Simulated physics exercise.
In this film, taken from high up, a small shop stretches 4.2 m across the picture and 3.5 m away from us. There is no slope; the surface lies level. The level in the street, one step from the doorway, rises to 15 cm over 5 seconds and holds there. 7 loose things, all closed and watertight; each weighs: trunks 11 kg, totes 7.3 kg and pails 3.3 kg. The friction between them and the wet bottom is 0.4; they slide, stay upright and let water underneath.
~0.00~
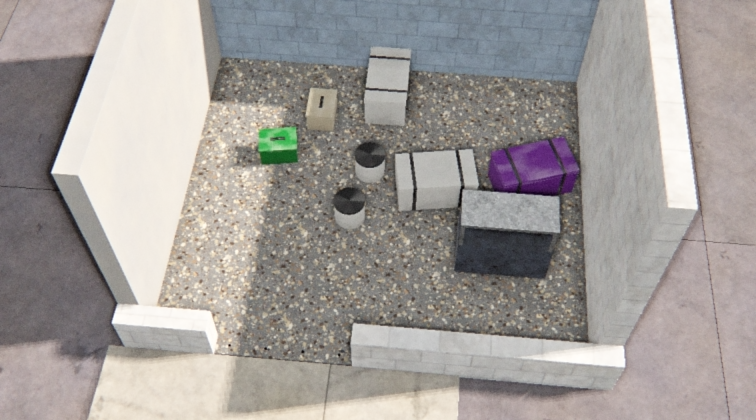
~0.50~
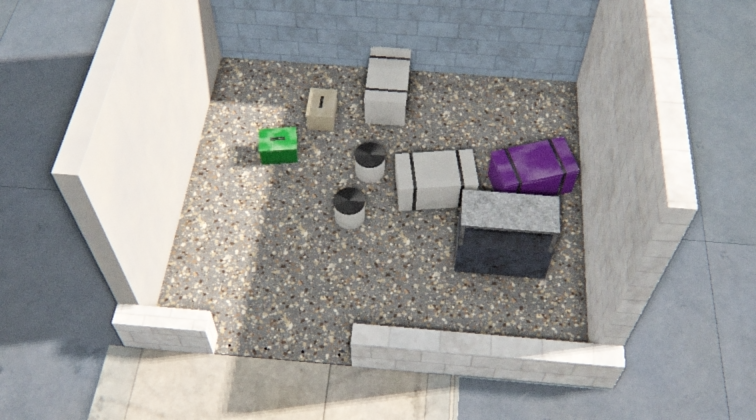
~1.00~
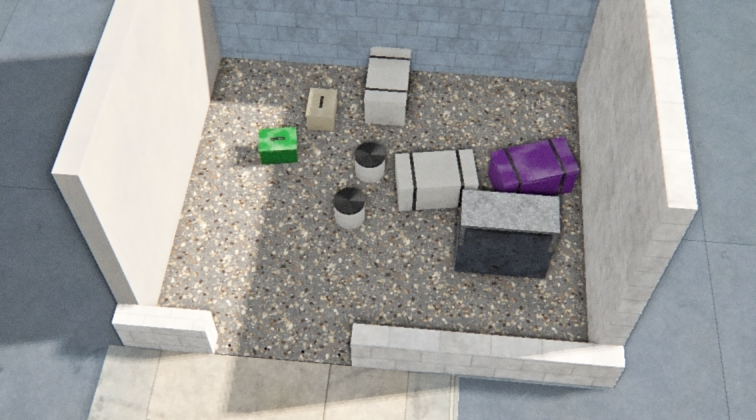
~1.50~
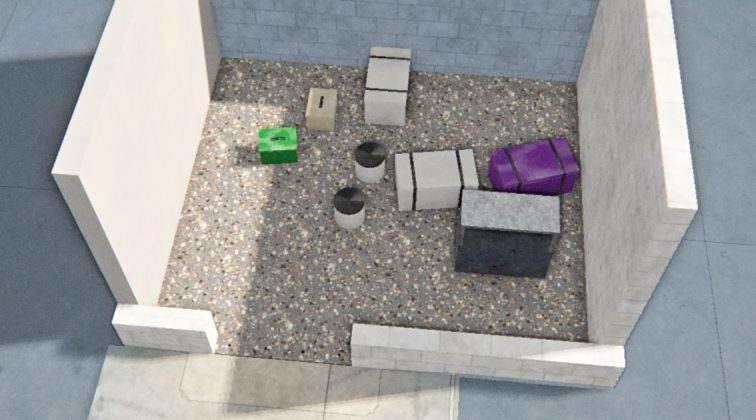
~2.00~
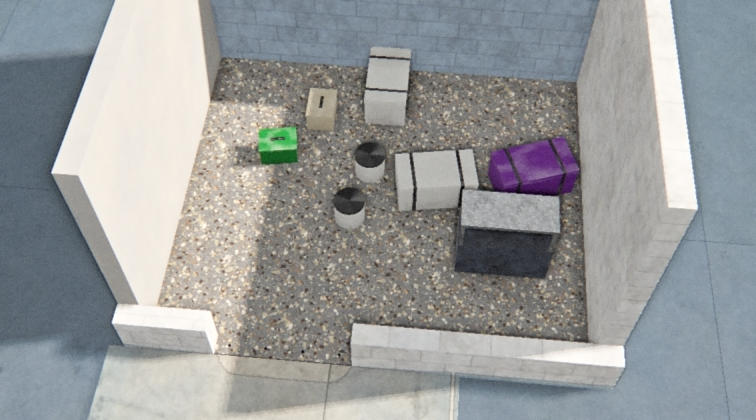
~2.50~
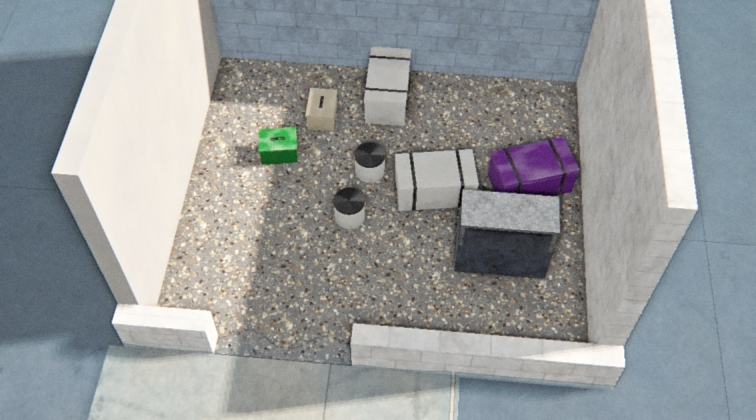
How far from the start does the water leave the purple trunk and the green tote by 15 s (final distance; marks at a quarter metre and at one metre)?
Purple trunk: A short shift; green tote: A long trip.
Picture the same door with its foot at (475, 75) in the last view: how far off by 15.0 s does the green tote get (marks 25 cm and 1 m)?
Then the green tote holds its place.
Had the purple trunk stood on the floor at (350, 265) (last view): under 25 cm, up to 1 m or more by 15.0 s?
I'd say it goes a long distance.
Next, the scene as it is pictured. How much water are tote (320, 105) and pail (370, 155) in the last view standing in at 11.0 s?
First roughly 8 cm, second roughly 7 cm.
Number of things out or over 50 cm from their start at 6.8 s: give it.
The count is 1.
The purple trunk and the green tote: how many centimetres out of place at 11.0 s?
About 10 cm and 120 cm, respectively.
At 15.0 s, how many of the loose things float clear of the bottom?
Count at that moment: 7.
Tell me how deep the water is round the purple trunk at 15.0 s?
Around 10 cm.
After 3.5 s the purple trunk is near (535, 161), 0.0 m from its start, aground; the green tote is near (278, 139), 0.0 m from its start, aground; 0 afloat.
After 6.8 s the purple trunk is near (535, 161), 0.0 m from its start, aground; the green tote is near (272, 124), 0.2 m from its start, aground; 2 afloat.
After 11.0 s the purple trunk is near (535, 168), 0.1 m from its start, afloat; the green tote is near (275, 57), 1.1 m from its start, afloat; 7 afloat.
After 15.0 s the purple trunk is near (517, 197), 0.6 m from its start, afloat; the green tote is near (371, 63), 1.4 m from its start, afloat; 7 afloat.
